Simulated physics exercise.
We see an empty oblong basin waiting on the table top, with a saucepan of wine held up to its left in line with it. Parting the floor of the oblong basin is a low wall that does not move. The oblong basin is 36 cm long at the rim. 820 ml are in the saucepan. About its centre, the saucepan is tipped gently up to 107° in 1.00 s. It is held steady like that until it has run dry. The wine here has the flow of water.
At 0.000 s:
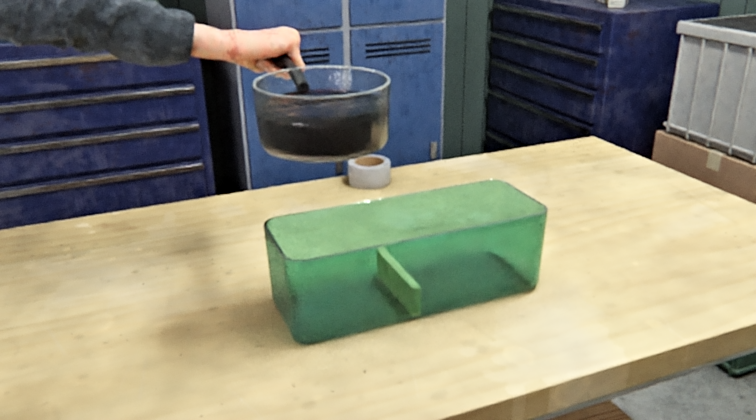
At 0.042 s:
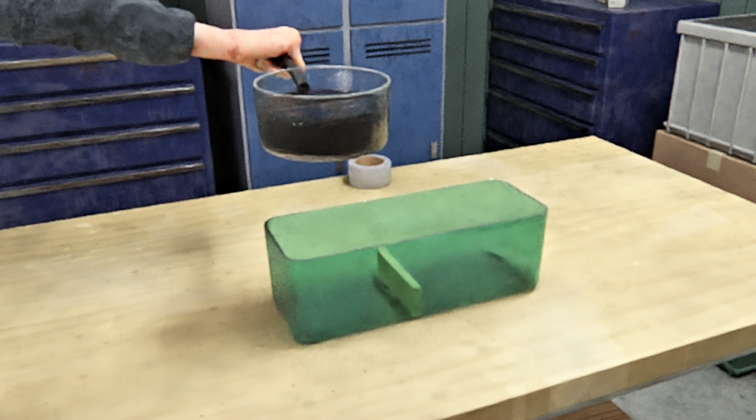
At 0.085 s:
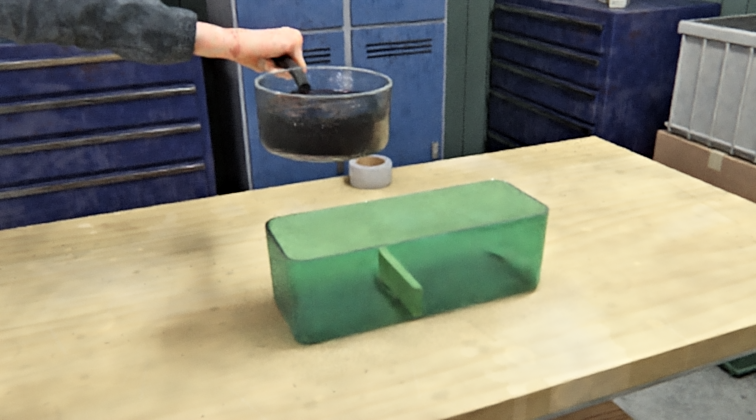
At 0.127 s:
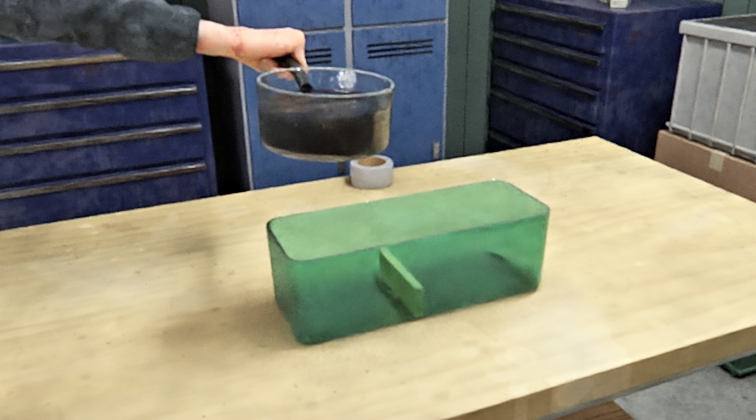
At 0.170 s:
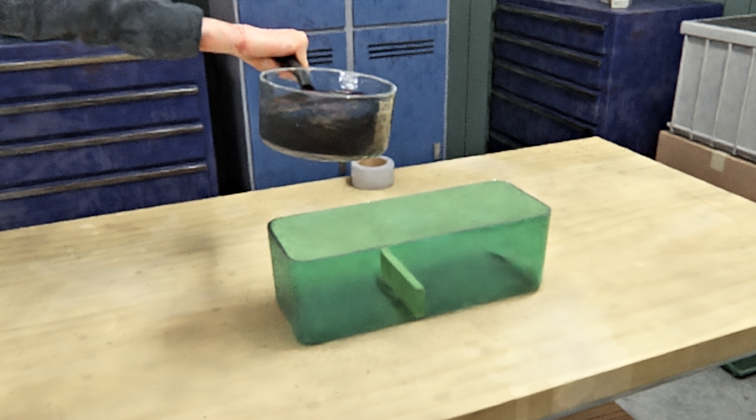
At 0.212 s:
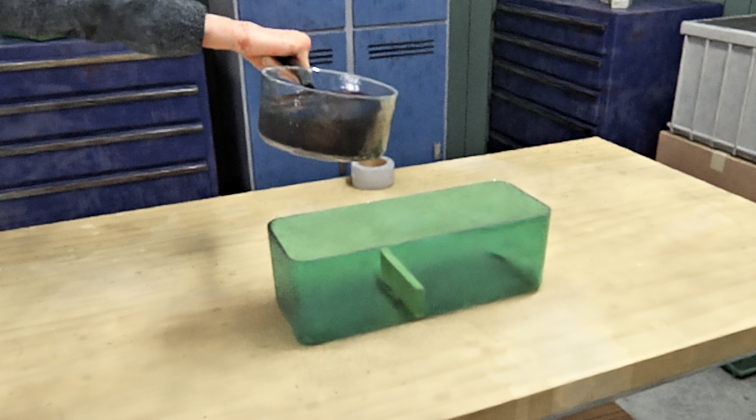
In this clip, a hand holds a clear saucepan of dark liquid above a green, see-through oblong basin with a low dividing wall on a wooden table, keeping it nearly level before tilting it slightly down to the right.
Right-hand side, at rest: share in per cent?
75 per cent.
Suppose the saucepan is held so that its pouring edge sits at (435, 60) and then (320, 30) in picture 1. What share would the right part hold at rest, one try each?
The first try gives around 95 percent, the second around 30 percent.
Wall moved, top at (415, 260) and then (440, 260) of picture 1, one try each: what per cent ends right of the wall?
60 per cent first, 25 per cent second.
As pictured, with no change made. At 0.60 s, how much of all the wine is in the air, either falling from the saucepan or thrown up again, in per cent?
Close to 36 in a hundred.
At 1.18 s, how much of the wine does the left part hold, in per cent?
22 %.
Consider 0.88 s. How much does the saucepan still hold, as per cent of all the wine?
Some 10 per cent.
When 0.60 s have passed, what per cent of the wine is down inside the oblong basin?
Estimate - around 6 in a hundred parts.
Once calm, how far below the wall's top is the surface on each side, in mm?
Measured: Left around 32 mm, right around 16 mm.
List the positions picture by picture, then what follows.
In the first frame, it leans 0°; its right rim is at (384, 76); the wine meets the walls at (259, 111) and (380, 96); the oblong basin's rim runs from (274, 242) to (525, 195); the wall's top is at (397, 268).
In the second frame, it leans 0°; its right rim is at (384, 76); the wine meets the walls at (259, 110) and (380, 96).
In the third frame, it leans 2°; its right rim is at (386, 78); the wine meets the walls at (260, 110) and (381, 97).
In the fourth frame, it leans 4°; its right rim is at (388, 81); the wine meets the walls at (261, 110) and (382, 98).
In the fifth frame, it leans 7°; its right rim is at (390, 85); the wine meets the walls at (263, 110) and (383, 99).
In the sixth frame, it leans 11°; its right rim is at (391, 90); the wine meets the walls at (262, 111) and (384, 100).
Then, 0.60 s in, the tilt is 70° and 59 per cent is still to pour, 0 is left of the wall and 5 right of it.
Then, 0.88 s in, the tilt is 103° and 11 per cent is still to pour, 8 is left of the wall and 69 right of it.
Then, 1.18 s in, the tilt is 107° and 0 per cent is still to pour, 22 is left of the wall and 75 right of it.
Then, 1.50 s in, the tilt is 107° and 0 per cent is still to pour, 24 is left of the wall and 75 right of it.
Finally, 25 per cent lies left of the wall, 75 right of it and 1 outside.
